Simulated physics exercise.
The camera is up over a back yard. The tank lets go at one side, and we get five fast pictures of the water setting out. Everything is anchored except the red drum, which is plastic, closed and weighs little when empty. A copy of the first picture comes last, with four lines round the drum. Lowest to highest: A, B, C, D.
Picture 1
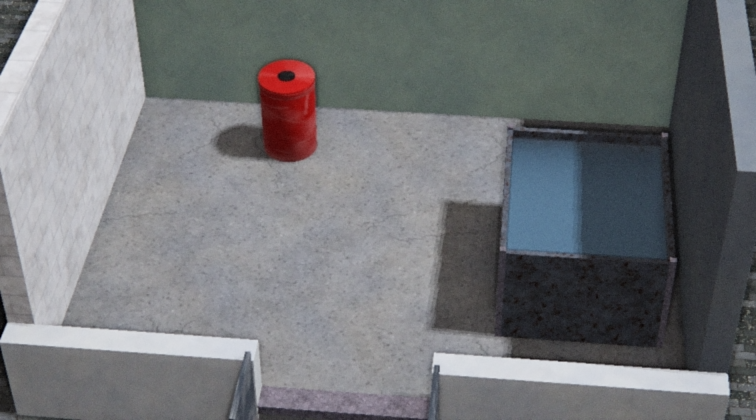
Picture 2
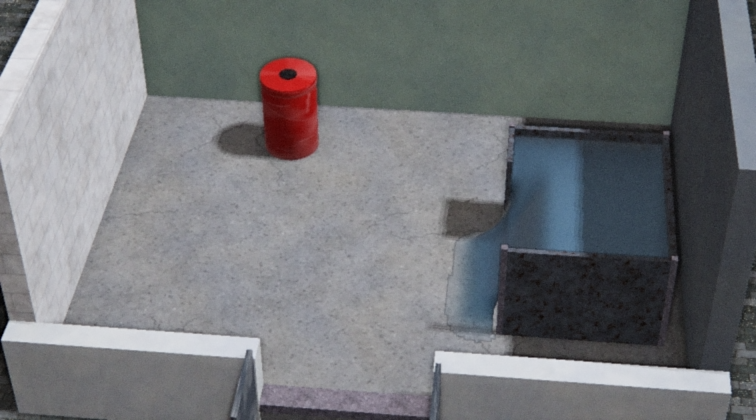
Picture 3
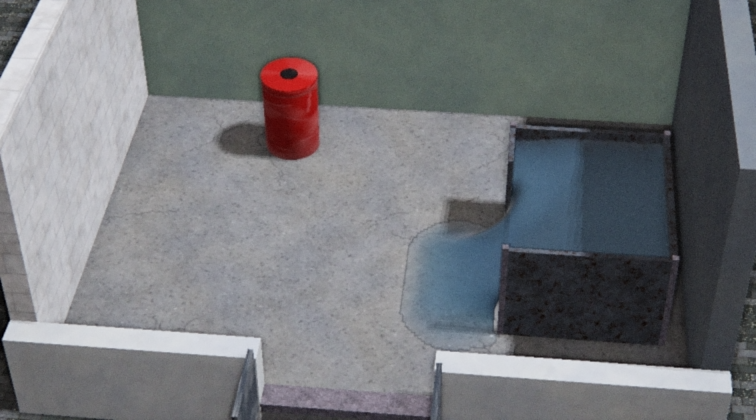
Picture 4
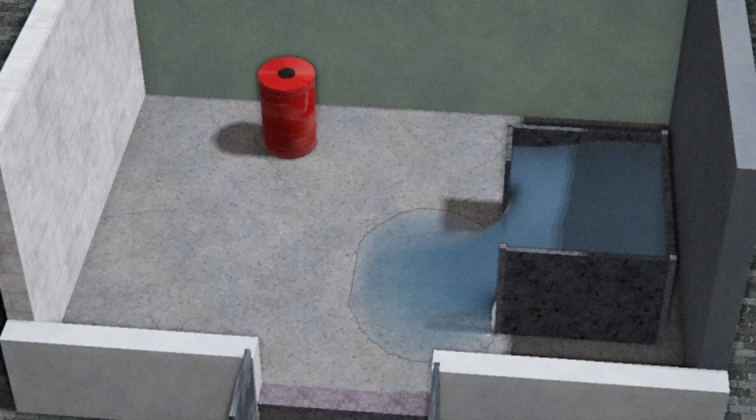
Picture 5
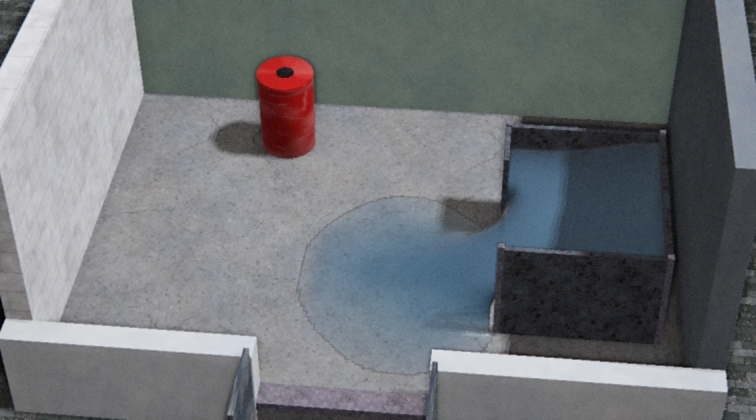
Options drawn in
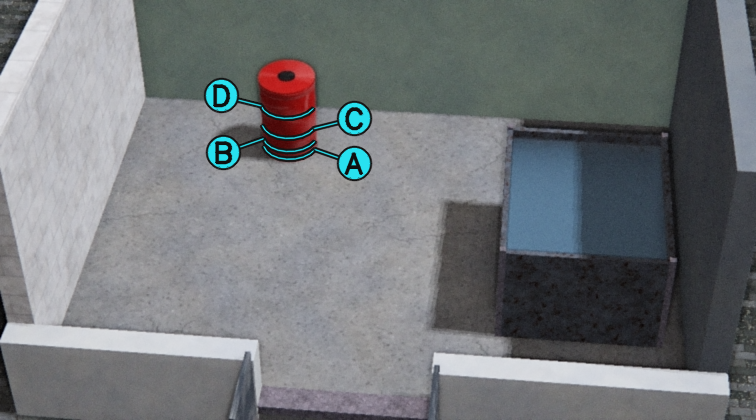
Water pours from the left side of a dark, open-topped tank at the right of a walled back yard, seen from a high, nearly still camera. A red drum stands near the green back wall, left of centre, between a pale left wall and a grey right one, with an open gate in the low white front wall. The blue pool spreads leftward across the grey ground in a widening rounded shape, while the level in the tank drops and the drum stays still.
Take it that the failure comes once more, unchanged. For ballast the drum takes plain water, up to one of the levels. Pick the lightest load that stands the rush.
Line C.
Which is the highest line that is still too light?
It is B.
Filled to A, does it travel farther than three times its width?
Yes, it does.
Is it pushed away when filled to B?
Yes, it does.
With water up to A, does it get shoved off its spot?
Yes, that goes wrong.
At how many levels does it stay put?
Two of them.
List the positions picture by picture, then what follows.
Lid of the red drum at (287, 76); tank full, its middle at (587, 198); open gate at (346, 351).
Water covers 3 % of the ground and is seen nearest the drum at (475, 236).
Water covers 6 % of the ground and is seen nearest the drum at (437, 229).
Water covers 11 % of the ground and is seen nearest the drum at (402, 218).
Lid of the red drum at (285, 73); water covers 16 % of the ground and is seen nearest the drum at (354, 215).
On the marked copy, A at (286, 159); B at (286, 151); C at (285, 138); D at (284, 118); from the bottom up A, B, C, D.
For line A, it is pushed about 5 times its own width away.
For line B, it is pushed about its own width away.
For line C, it does not move.
For line D, it does not move.
